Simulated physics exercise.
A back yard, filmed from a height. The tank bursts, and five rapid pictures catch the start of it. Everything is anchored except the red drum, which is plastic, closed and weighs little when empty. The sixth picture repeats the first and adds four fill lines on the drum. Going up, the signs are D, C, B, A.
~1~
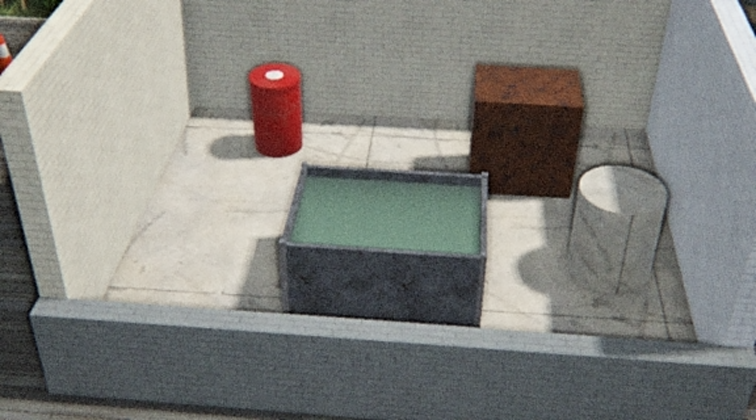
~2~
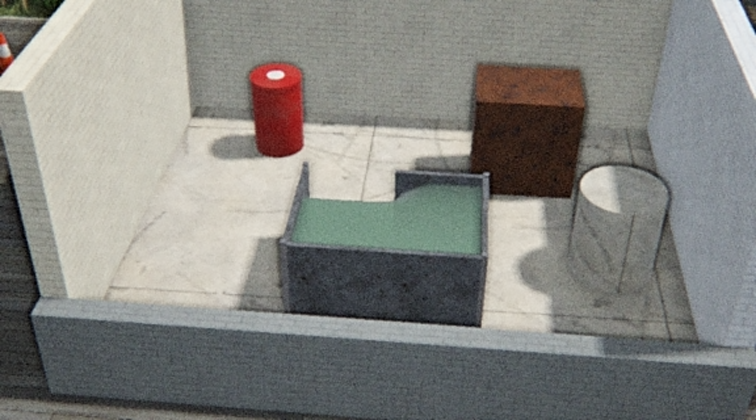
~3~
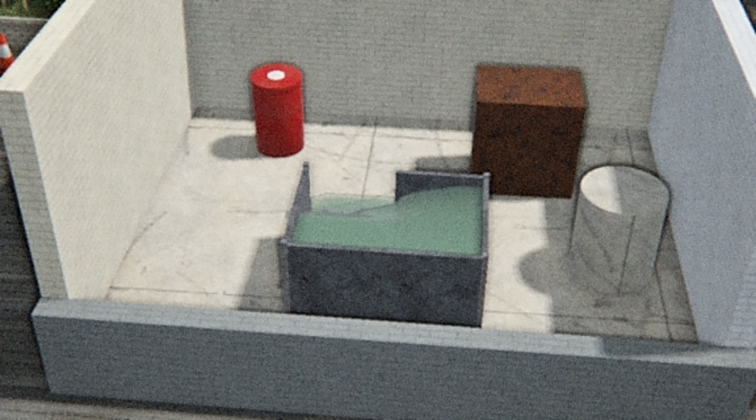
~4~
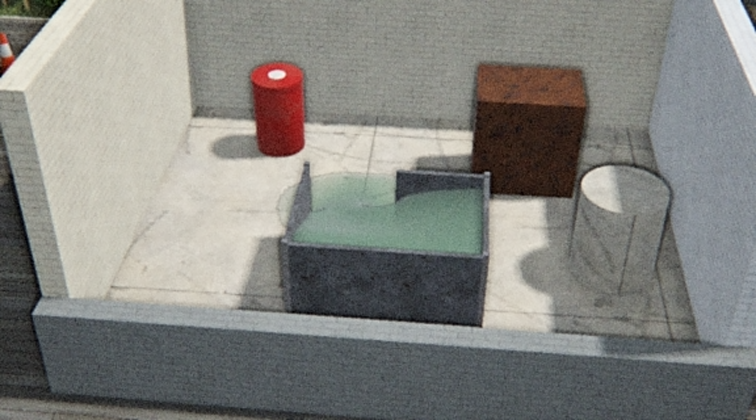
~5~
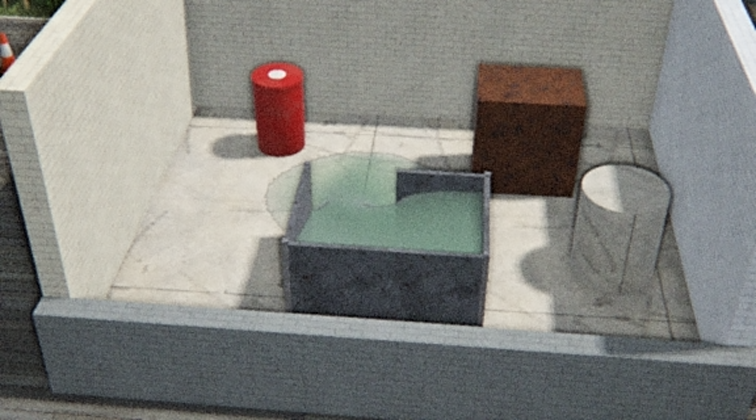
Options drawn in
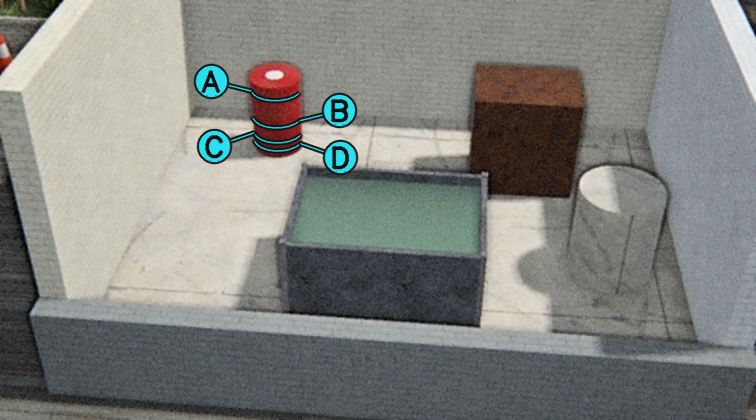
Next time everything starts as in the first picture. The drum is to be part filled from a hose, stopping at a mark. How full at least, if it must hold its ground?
The answer is line B.
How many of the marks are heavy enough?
Two of them.
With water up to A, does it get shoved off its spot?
No, not at all.
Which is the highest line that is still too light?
C.
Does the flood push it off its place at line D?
Yes, it does.
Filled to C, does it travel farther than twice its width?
No, less.
In cyan, A at (271, 100); B at (273, 127); C at (274, 142); D at (274, 150); from the bottom up D, C, B, A.
Choosing A, it does not move.
Choosing B, it shifts by a finger or two and stays.
Choosing C, it is pushed about its own width away.
Choosing D, it is pushed about 5 times its own width away.
